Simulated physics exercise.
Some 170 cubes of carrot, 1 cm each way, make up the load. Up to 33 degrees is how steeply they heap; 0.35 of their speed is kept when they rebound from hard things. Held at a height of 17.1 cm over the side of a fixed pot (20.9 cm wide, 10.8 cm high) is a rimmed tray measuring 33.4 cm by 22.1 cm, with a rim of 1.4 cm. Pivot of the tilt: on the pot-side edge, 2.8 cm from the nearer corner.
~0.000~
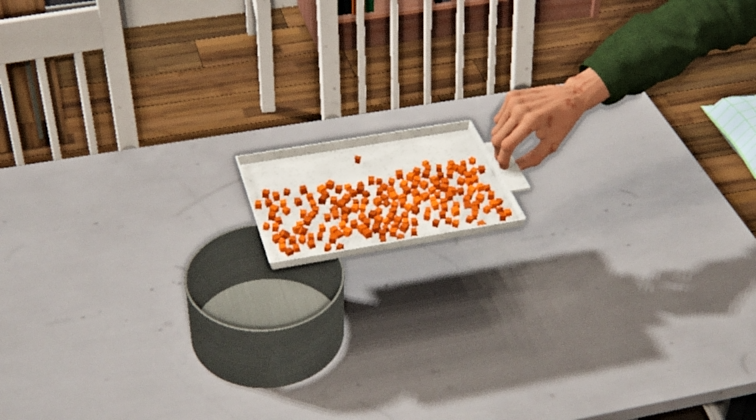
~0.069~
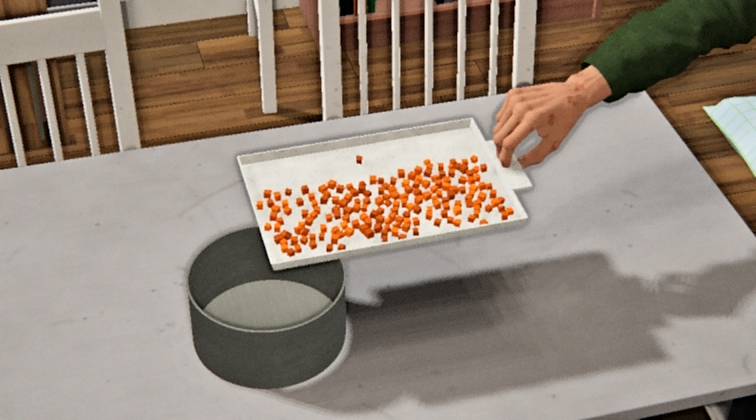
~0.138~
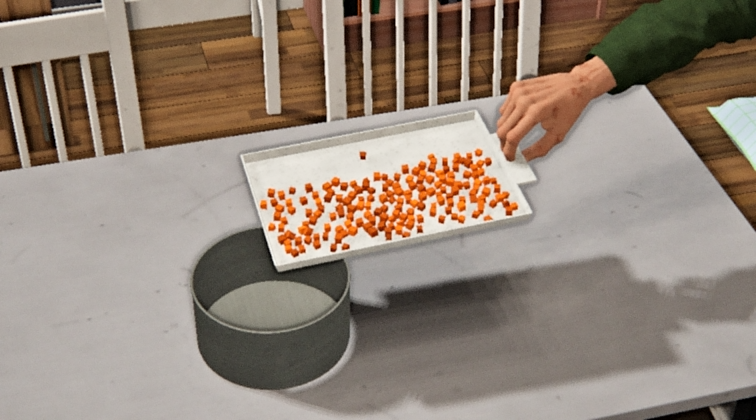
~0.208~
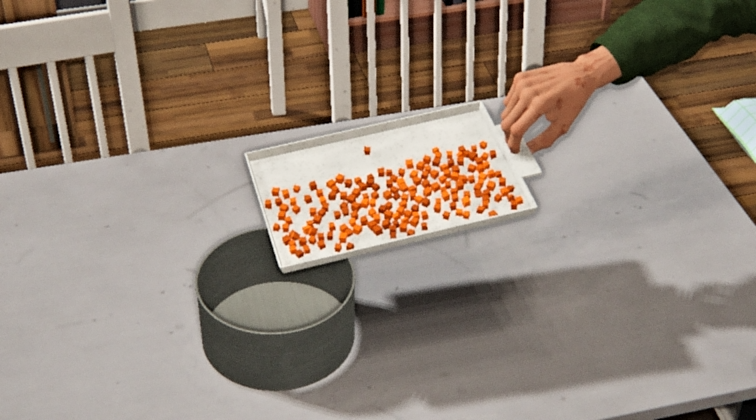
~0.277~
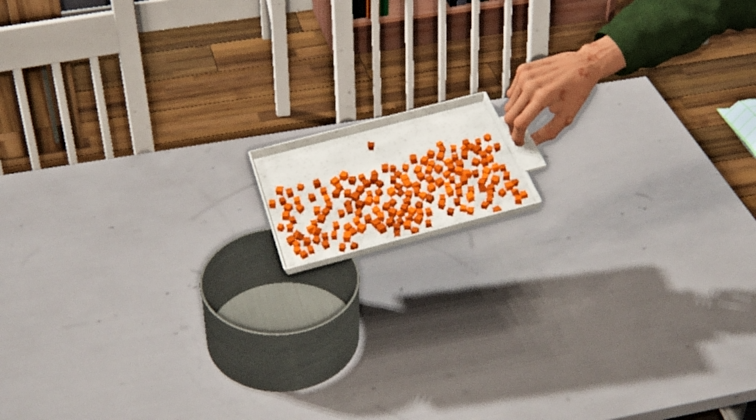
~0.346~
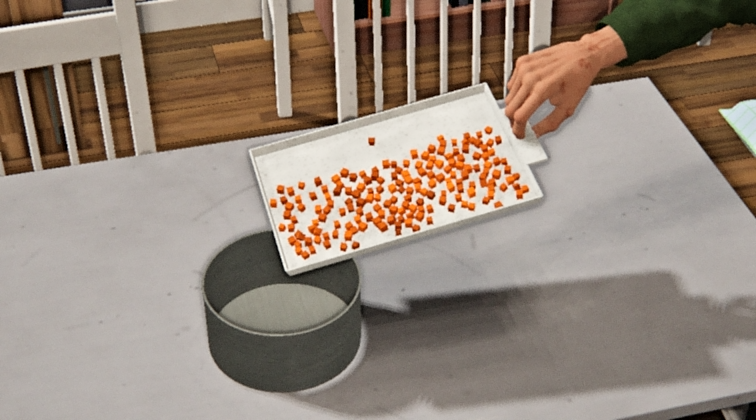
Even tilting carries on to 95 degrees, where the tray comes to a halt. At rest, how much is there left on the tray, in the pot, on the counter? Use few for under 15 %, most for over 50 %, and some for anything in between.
Tray: Few, pot: Most, counter: Some.
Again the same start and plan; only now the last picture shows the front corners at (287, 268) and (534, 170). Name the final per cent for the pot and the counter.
Pot 85; counter 15.
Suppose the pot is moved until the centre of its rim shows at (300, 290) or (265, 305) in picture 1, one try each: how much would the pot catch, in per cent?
That gives roughly 80 per cent and then 100 per cent.
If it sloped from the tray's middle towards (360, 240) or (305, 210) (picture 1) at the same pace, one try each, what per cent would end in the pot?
Roughly 45 % for the first direction, roughly 80 % for the second.
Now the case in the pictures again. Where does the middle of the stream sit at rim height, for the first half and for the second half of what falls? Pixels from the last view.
Roughly (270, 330) to begin with, later roughly (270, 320).
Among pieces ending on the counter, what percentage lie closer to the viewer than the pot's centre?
Some 100 per cent.
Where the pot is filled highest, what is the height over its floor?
Roughly 3.0 cm up.
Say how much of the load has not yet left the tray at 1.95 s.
Something like 85 percent, roughly.
Then, at 1.31 s, tilt 50 degrees; the tray holds 95 %, the pot 0 %.
After 1.95 s, tilt 76 degrees; the tray holds 85 %, the pot 10 %.
After 2.64 s, tilt 95 degrees; the tray holds 0 %, the pot 70 %.
In the end, at 3.6 s, tray 0 %, pot 70 %, counter 30 %.
